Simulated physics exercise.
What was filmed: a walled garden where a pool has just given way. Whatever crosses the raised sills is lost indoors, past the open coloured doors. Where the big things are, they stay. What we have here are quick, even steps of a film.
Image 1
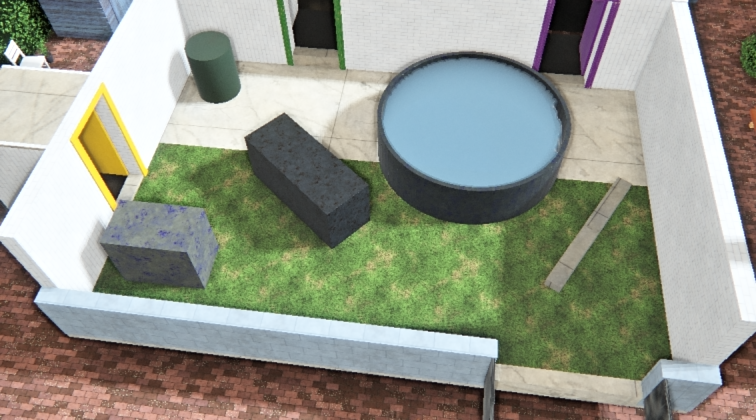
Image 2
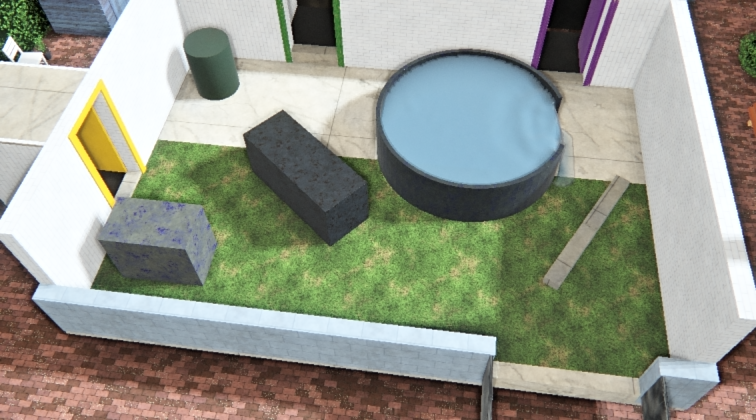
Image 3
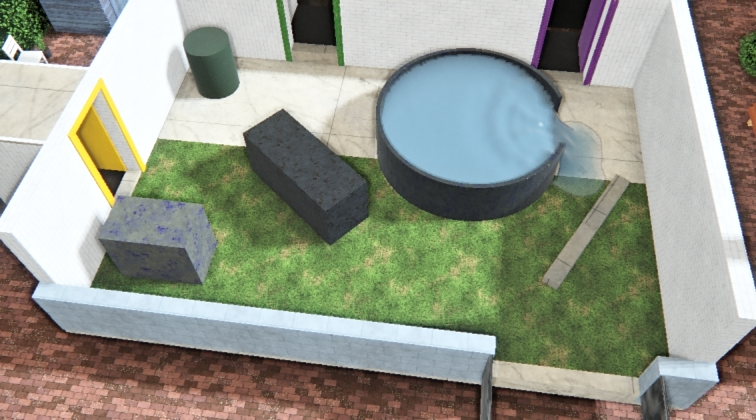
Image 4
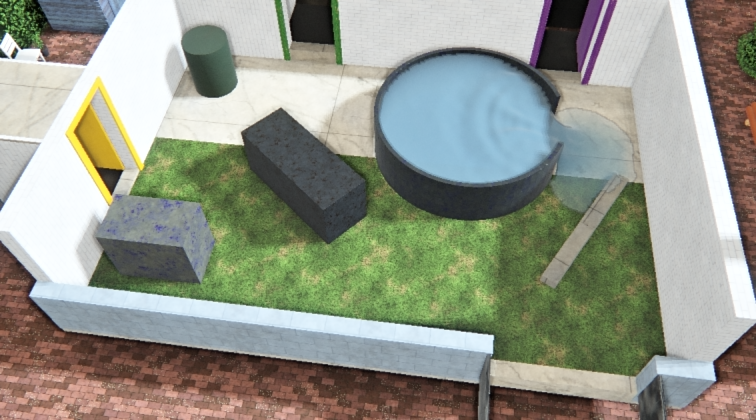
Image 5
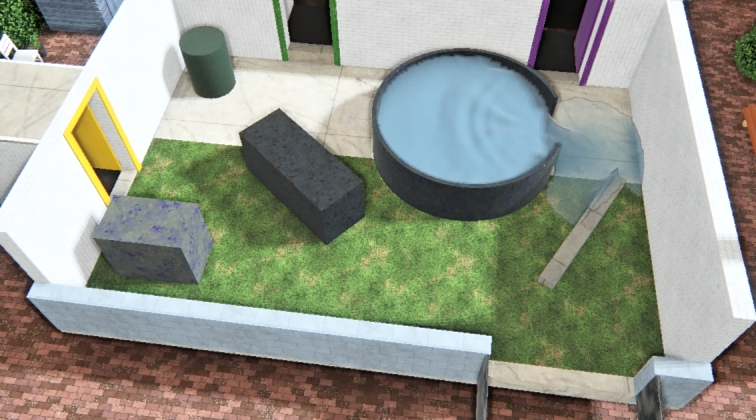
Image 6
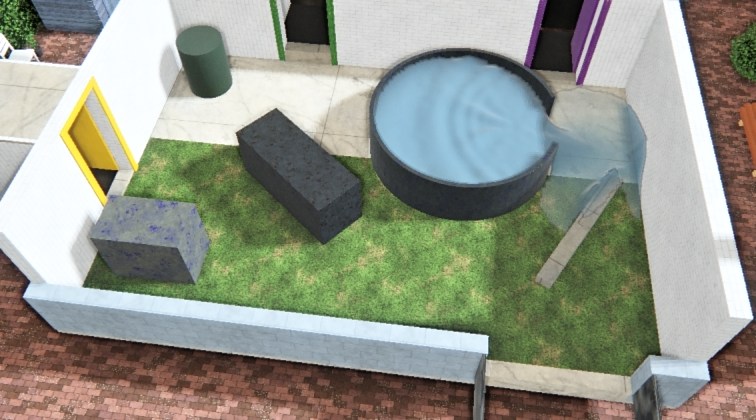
We see a walled yard with dark blocks on grass and a round tank of still water; a gap opens in the tank's right side, and water pours out, spreading across the paving to the right-hand wall.
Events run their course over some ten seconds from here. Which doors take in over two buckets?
Door by door: The yellow door does not, the green door does not, the purple door does.
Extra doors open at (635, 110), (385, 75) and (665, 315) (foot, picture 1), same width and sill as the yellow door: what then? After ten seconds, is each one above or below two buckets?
Result per door - past the limit; within the limit; past the limit.
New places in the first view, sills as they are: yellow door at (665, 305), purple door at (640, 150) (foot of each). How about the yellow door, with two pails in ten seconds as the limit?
Well, the yellow door overshoots, as it turns out.
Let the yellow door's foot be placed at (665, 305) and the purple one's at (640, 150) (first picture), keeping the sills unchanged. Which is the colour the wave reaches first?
Result: The purple-painted one.
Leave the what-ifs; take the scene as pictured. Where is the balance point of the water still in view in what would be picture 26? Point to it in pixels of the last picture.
The balance point is around (503, 154).
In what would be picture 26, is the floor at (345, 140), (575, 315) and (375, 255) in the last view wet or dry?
In turn: Not flooded, under water, clear.
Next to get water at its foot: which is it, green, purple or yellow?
That would be the door marked purple.
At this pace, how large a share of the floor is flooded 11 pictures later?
About 25 %.
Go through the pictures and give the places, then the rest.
In the first picture, still water in the round tank at (473, 118).
In the second picture, the front is at (557, 184), out from the gap at (558, 143).
In the third picture, the front is at (587, 192), out from the gap at (557, 146).
In the fourth picture, water pours out at (554, 146) and has run to (628, 143).
In the fifth picture, the front is at (630, 119), out from the gap at (552, 147).
In the sixth picture, the front is at (624, 102), out from the gap at (549, 146).
A moment on, water covers 15 % of the floor; the yellow door not reached, the green door not reached, the purple door wet at the sill, nothing in.
Next, water covers 25 % of the floor; the yellow door not reached, the green door not reached, the purple door under two buckets in.
Then, water covers 45 % of the floor; the yellow door not reached, the green door wet at the sill, nothing in, the purple door far over two buckets in.
Later, water covers 70 % of the floor; the yellow door not reached, the green door wet at the sill, nothing in, the purple door far over two buckets in.
In the end, water covers 95 % of the floor; the yellow door wet at the sill, nothing in, the green door wet at the sill, nothing in, the purple door far over two buckets in.
